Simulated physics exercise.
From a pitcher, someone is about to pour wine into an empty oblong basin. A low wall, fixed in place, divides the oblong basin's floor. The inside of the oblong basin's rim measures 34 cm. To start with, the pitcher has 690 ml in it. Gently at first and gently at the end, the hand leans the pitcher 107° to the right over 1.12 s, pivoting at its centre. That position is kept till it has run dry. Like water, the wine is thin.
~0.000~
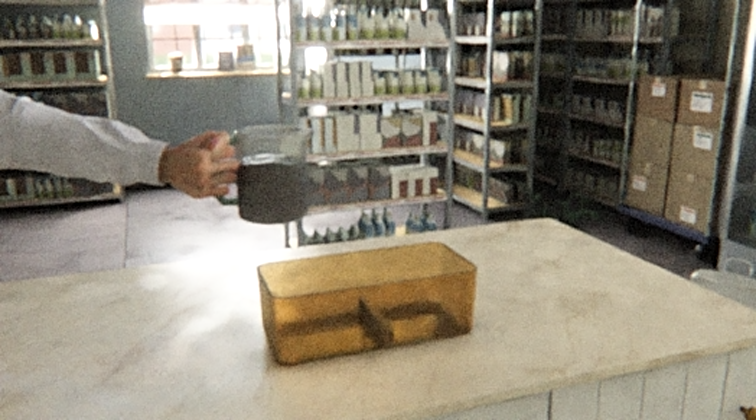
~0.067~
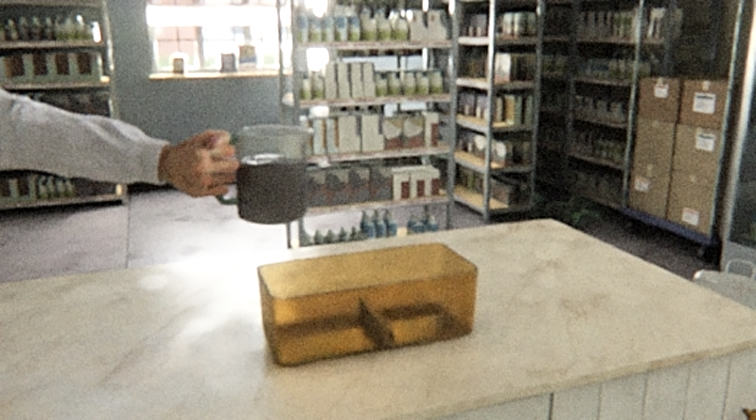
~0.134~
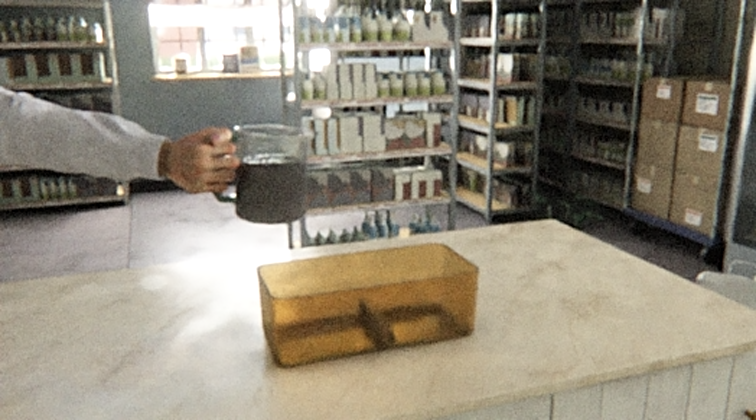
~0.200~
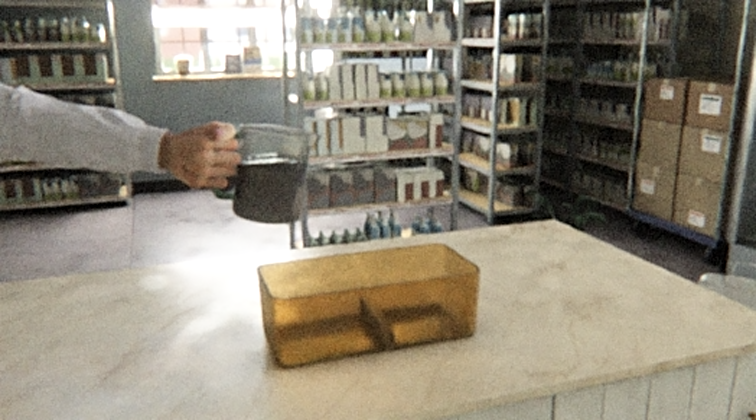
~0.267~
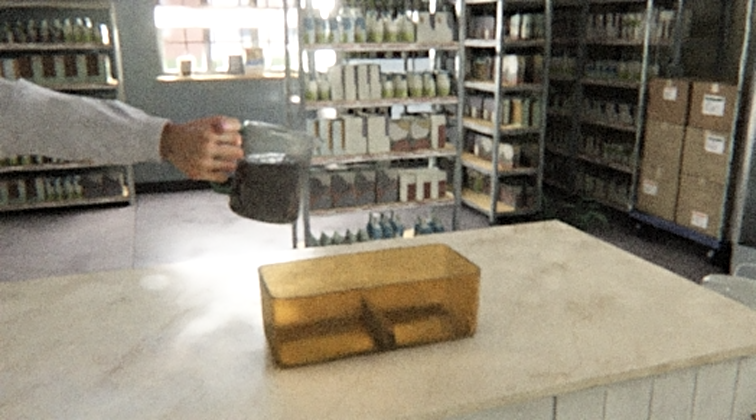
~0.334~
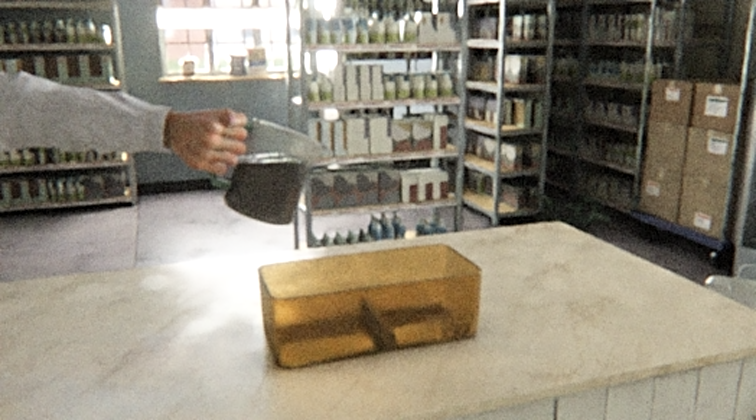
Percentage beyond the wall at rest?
26 per cent.
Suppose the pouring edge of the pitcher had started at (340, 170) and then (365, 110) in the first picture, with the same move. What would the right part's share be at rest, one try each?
In turn about 60 and 80 per cent.
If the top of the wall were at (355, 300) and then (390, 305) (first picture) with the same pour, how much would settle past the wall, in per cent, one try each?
Around 75 and 10 percent, in that order.
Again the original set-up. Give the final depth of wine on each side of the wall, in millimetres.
I'd say close to 18 mm on the left, close to 8 mm on the right.
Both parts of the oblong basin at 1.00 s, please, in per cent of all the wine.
I'd say some 32 in a hundred on the left and 14 on the right.
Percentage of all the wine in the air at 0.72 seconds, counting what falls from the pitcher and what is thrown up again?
About 12 per cent.
By 0.72 s the tilt is 77° and 86 per cent is still to pour, 1 is left of the wall and 0 right of it.
By 1.00 s the tilt is 104° and 30 per cent is still to pour, 32 is left of the wall and 14 right of it.
By 1.30 s the tilt is 107° and 4 per cent is still to pour, 65 is left of the wall and 22 right of it.
By 1.62 s the tilt is 107° and 0 per cent is still to pour, 71 is left of the wall and 26 right of it.
At rest 71 per cent lies left of the wall, 26 right of it and 3 outside.
